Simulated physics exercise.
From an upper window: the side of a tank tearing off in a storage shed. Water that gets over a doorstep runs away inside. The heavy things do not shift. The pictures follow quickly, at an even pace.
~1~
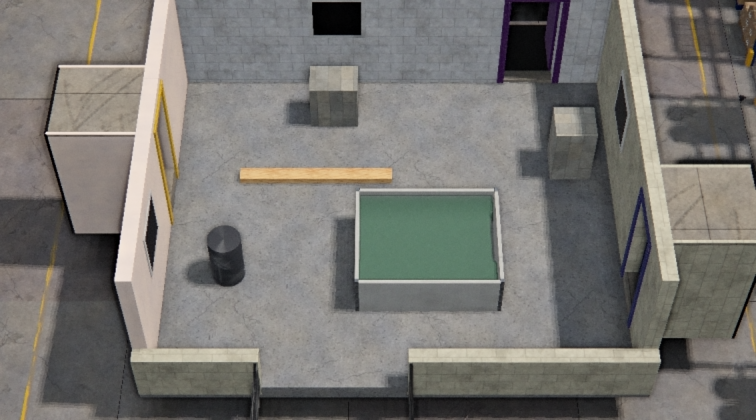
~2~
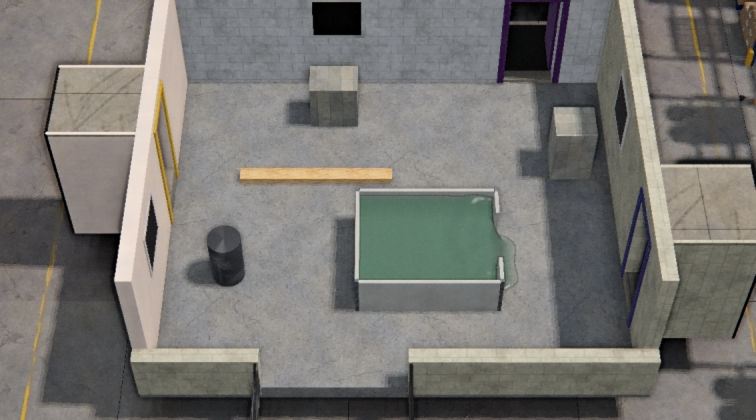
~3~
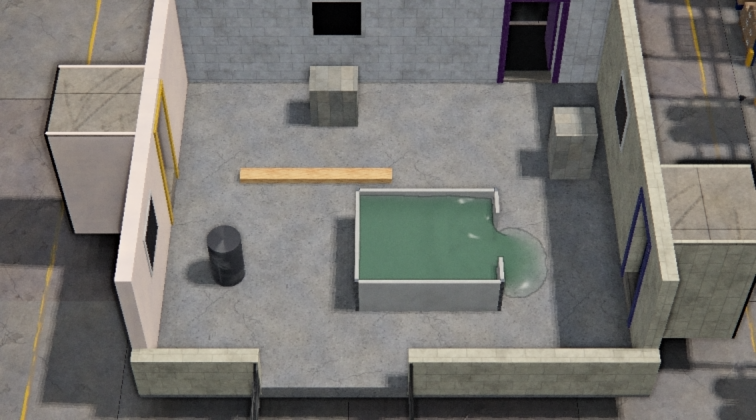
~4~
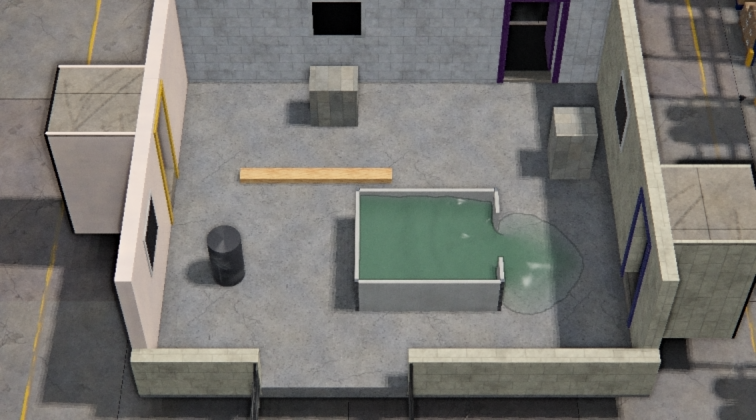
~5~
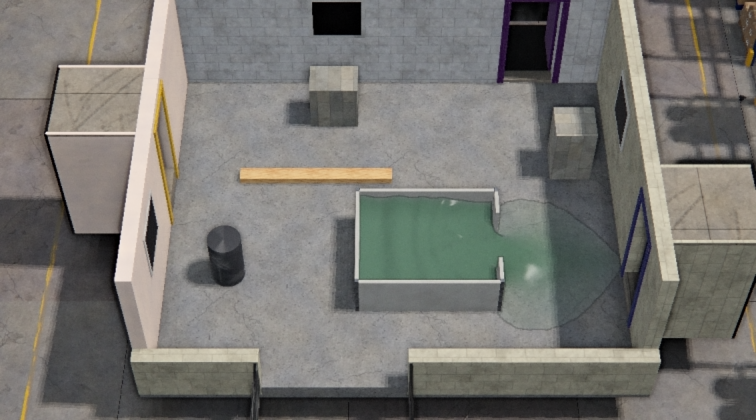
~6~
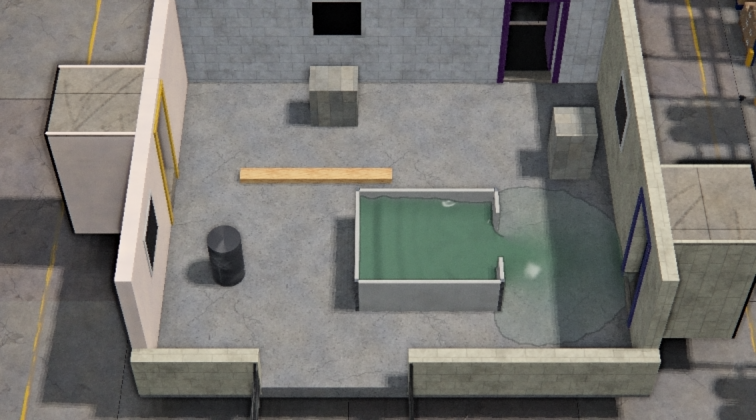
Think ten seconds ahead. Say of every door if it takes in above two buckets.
The purple door lets in a lot; the yellow door admits no more than that; the blue door lets in a lot.
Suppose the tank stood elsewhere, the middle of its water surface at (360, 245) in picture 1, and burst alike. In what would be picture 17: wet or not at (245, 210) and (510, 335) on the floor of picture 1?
One after the other: Not flooded, awash.
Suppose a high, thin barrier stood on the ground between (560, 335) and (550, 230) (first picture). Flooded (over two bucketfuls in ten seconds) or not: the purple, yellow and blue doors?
Then: Purple door floods, yellow door holds, blue door takes less.
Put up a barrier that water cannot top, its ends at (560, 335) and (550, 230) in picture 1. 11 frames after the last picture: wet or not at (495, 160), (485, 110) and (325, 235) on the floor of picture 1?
One after the other: Wet, covered, not flooded.
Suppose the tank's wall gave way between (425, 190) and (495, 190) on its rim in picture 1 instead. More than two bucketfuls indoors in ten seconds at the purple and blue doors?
In short: The purple one is over, the blue one stays under.
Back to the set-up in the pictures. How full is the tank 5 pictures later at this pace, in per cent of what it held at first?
Close to 70 %.
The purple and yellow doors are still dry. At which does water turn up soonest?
That is the purple-painted one.
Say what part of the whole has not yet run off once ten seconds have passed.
Roughly 88 per cent.
A moment on, water covers 15 % of the floor; the purple door not reached, the yellow door not reached, the blue door over two buckets in.
Next, water covers 20 % of the floor; the purple door not reached, the yellow door not reached, the blue door far over two buckets in.
Then, water covers 40 % of the floor; the purple door under two buckets in, the yellow door not reached, the blue door far over two buckets in.
Later, water covers 75 % of the floor; the purple door over two buckets in, the yellow door not reached, the blue door far over two buckets in.
In the end, water covers 95 % of the floor; the purple door over two buckets in, the yellow door wet at the sill, nothing in, the blue door far over two buckets in.
